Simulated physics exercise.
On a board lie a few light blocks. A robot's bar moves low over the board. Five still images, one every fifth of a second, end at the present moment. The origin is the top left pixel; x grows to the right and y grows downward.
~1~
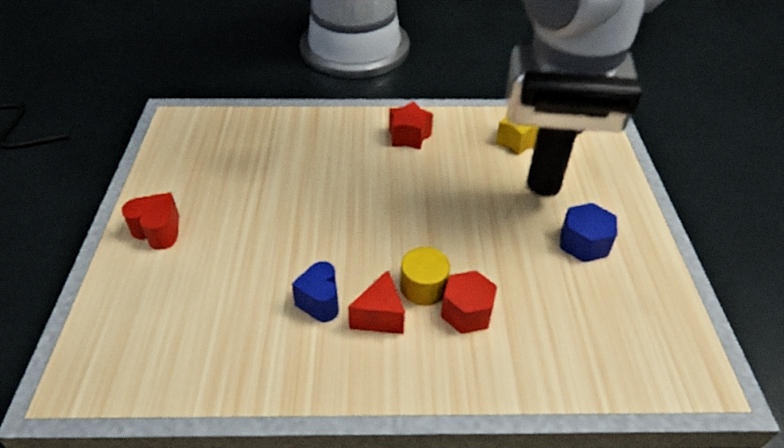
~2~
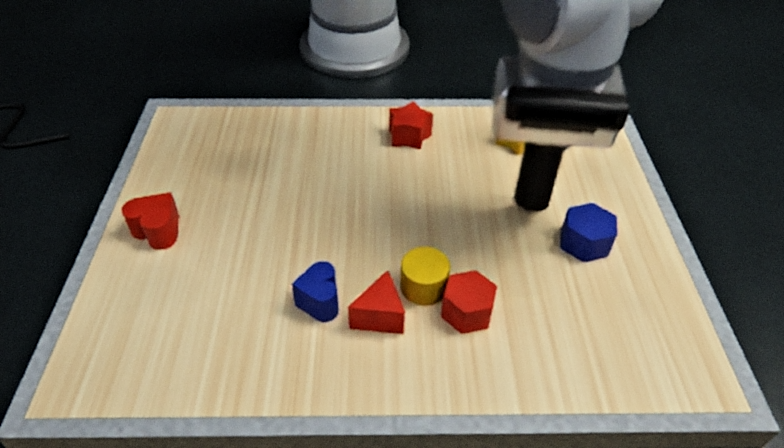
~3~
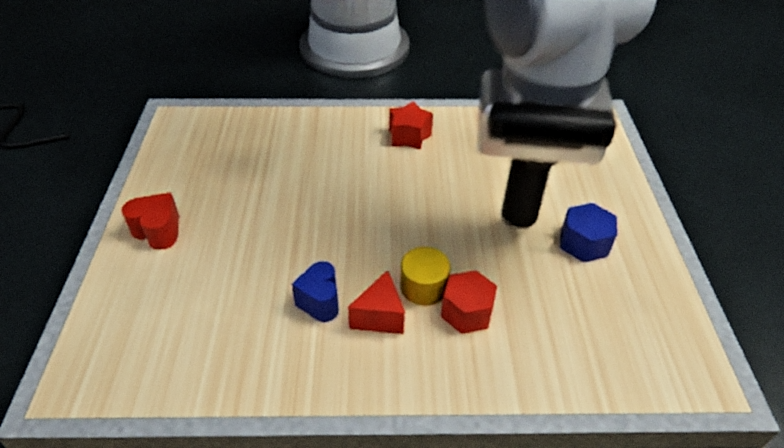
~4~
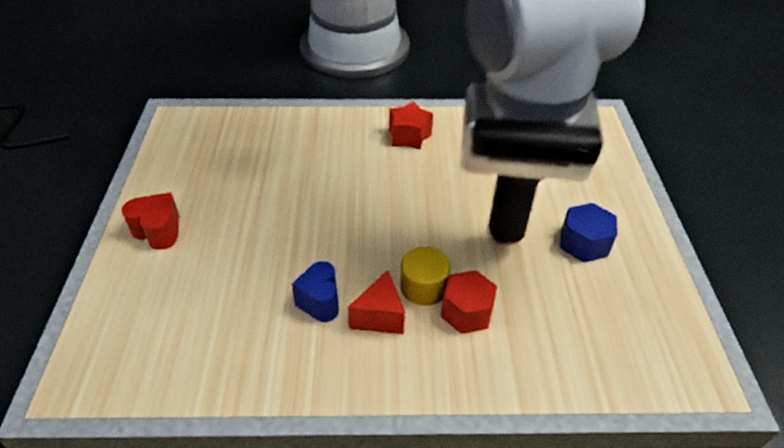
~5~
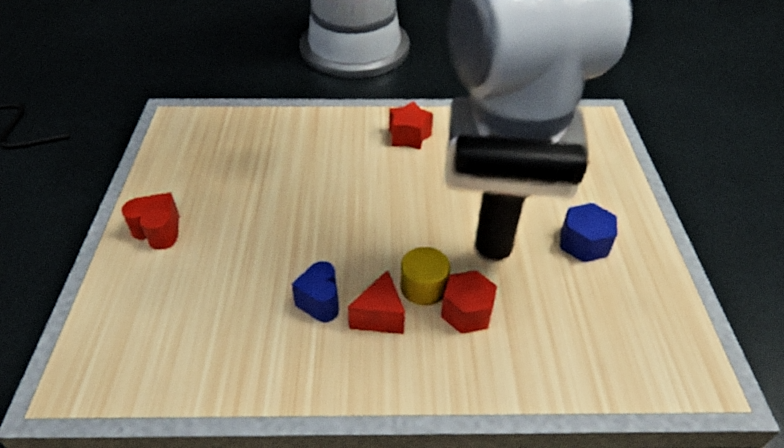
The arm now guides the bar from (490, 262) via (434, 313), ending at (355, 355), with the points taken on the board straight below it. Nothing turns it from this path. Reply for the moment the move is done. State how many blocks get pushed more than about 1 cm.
I count three at least.
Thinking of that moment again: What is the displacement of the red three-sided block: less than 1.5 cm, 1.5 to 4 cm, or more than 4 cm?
Distance: Between 1.5 and 4 cm.
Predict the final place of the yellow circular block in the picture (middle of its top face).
At pixel (394, 270).
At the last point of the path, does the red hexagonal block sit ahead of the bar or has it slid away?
It slips away.
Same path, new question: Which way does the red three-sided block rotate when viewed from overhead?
From overhead, the rotation is counterclockwise.
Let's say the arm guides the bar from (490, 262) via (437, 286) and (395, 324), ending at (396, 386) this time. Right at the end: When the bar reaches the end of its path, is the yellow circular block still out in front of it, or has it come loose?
Slid off.
The first path, step by step. One third of the way, bar at (457, 281); yellow circular block at (413, 268); red hexagonal block at (461, 314), turned 25° anticlockwise.
Two thirds of the way, bar at (410, 314); red three-sided block at (359, 296), turned 35° anticlockwise; yellow circular block at (394, 270); red hexagonal block at (453, 333), turned 80° anticlockwise.
At the end, bar at (354, 341); blue heart block in place; red three-sided block at (355, 296), turned 35° anticlockwise; yellow circular block at (394, 270); red hexagonal block at (453, 333), turned 80° anticlockwise.
